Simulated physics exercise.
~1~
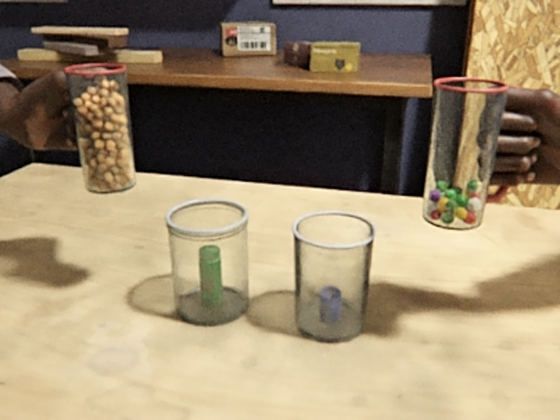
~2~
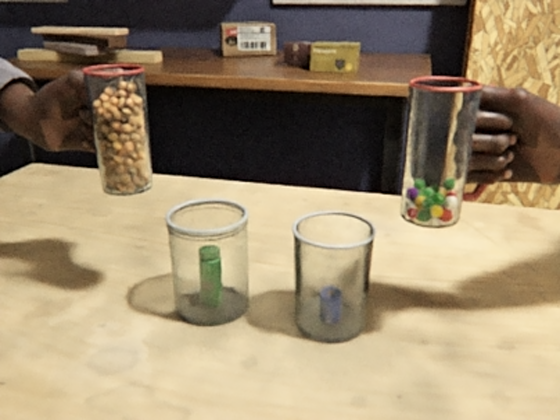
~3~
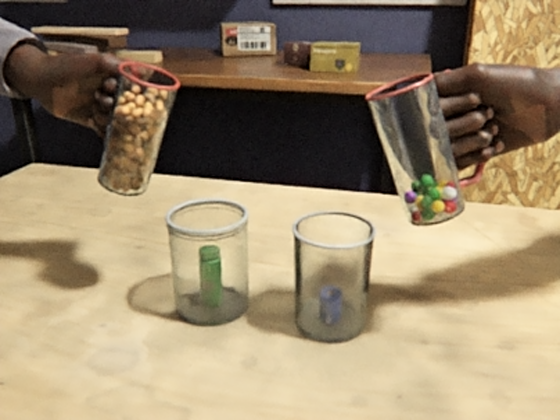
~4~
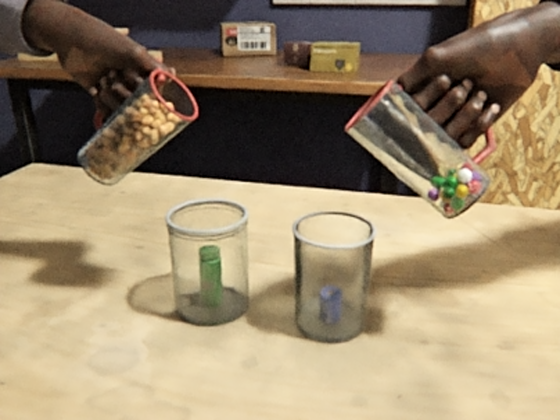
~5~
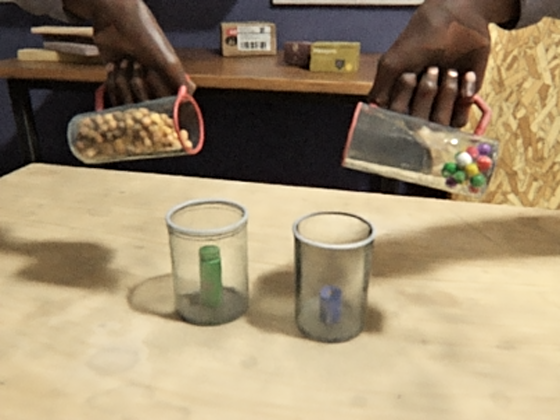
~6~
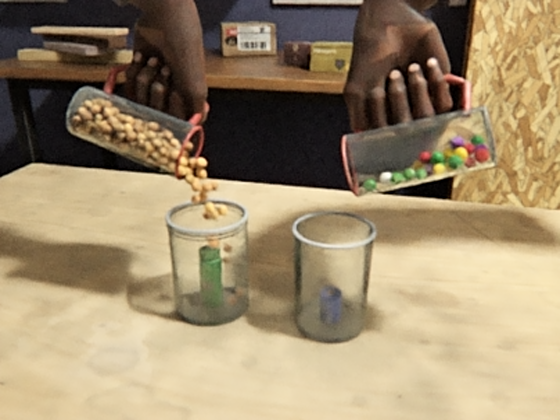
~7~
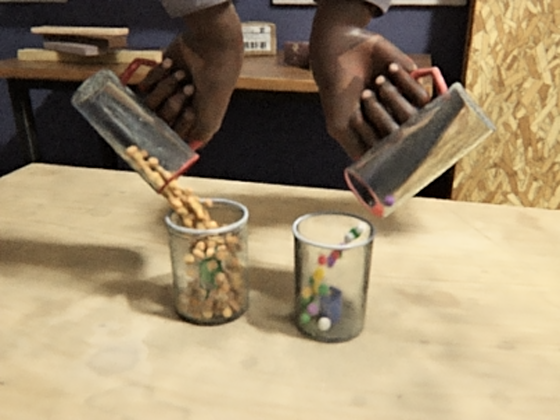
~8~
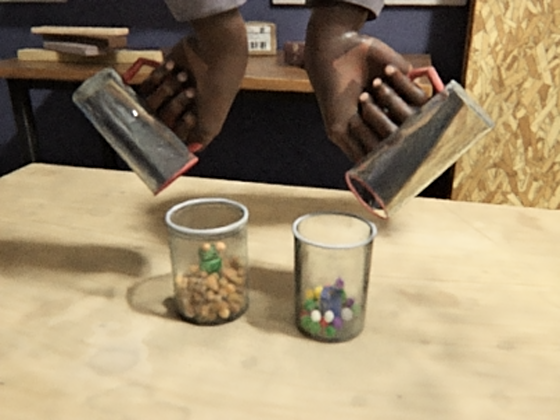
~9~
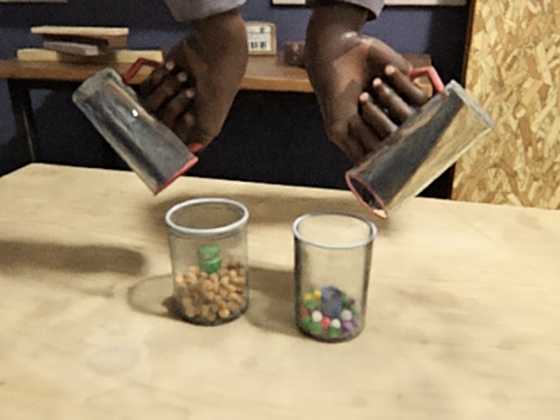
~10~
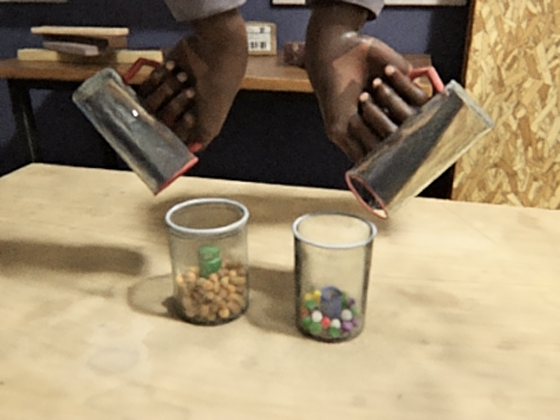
Two hands tipped a cup of tan, nut-like pieces into the left jar and a cup of colorful beads into the right one, emptying both, and the green object and the blue object inside still poked out above the settled pieces.
